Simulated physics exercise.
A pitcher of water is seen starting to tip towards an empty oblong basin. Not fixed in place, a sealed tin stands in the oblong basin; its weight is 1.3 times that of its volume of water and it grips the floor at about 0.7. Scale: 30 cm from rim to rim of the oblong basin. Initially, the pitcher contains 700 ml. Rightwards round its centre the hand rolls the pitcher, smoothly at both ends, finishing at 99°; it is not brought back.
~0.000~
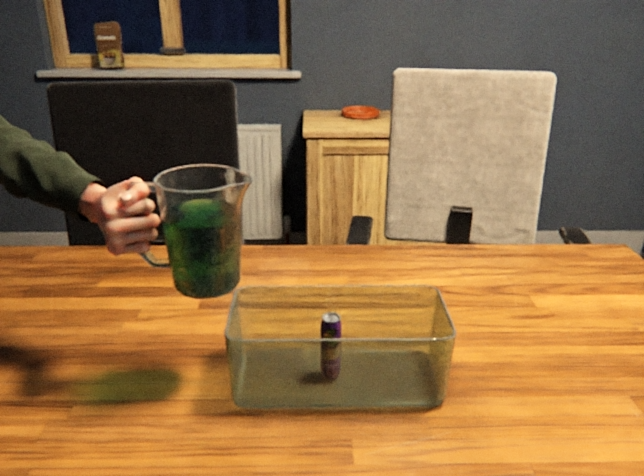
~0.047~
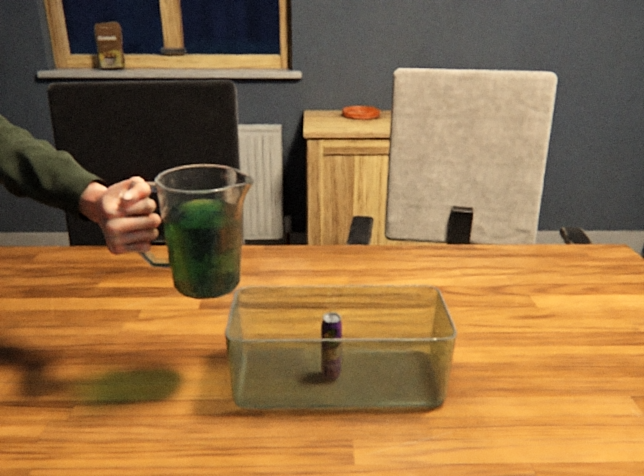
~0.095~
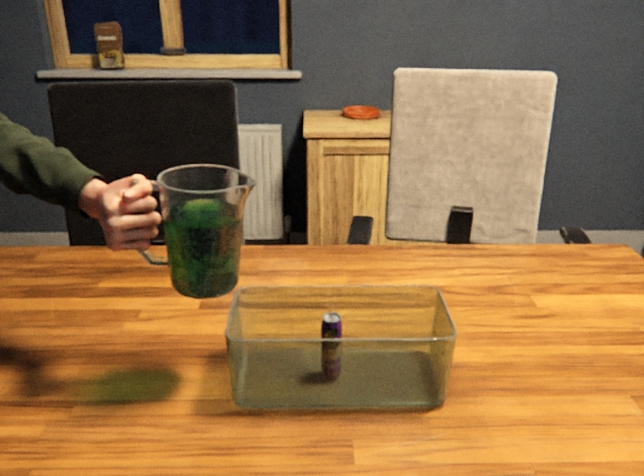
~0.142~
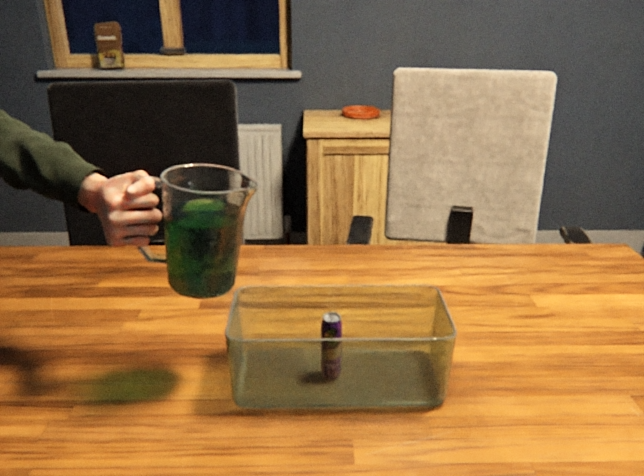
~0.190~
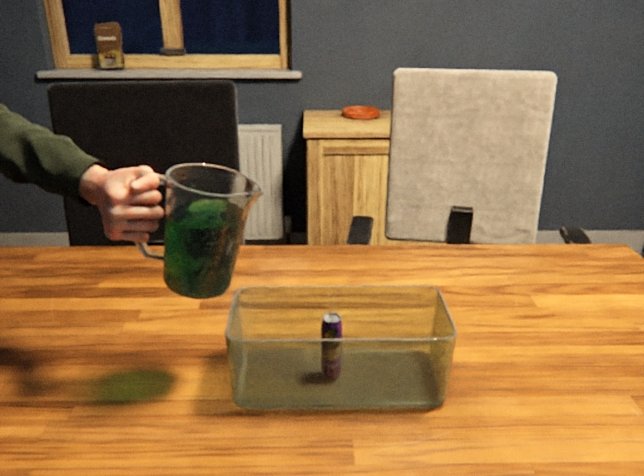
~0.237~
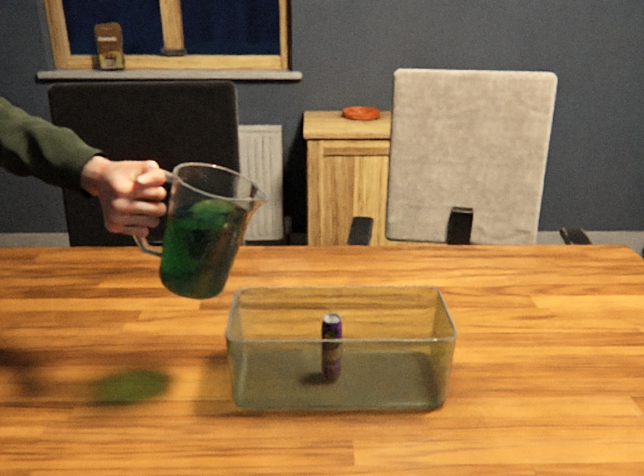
A hand in a dark green sleeve reaches in from the left, holding a clear pitcher of green liquid above a wooden table, seen from the front by a still camera. On the table at centre stands an oblong glass basin with a small dark tin inside, before a black chair and a pale grey one. The hand holds nearly still, then slowly tilts the pitcher rightwards.
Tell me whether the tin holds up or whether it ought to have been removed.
The tin ought to have been removed.
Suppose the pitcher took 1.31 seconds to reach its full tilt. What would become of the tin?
The tin tips over.
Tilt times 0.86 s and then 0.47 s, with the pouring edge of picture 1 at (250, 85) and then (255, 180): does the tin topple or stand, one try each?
Try 1: Still standing; try 2: Tipped over.
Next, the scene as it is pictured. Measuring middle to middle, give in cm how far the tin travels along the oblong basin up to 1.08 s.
Around 7 centimetres.
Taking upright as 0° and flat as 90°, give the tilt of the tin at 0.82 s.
Near 0 degrees.
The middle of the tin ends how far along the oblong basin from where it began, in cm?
All told, the tin's centre has moved close to 9.0 cm.
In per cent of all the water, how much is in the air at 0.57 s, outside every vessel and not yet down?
Estimate: Some 10 % of the total.
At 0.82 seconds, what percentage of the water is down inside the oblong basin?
40 per cent, give or take a little.
Then, 0.57 s in, the tilt is 74° and 90 per cent is still to pour; the tin stands where it began.
Then, 0.82 s in, the tilt is 98° and 43 per cent is still to pour; the tin stands 2 cm from where it began.
Then, 1.08 s in, the tilt is 99° and 9 per cent is still to pour; the tin lies on its side.
Then, 1.36 s in, the tilt is 99° and 1 per cent is still to pour; the tin lies on its side.
Finally, the tin lies on its side.
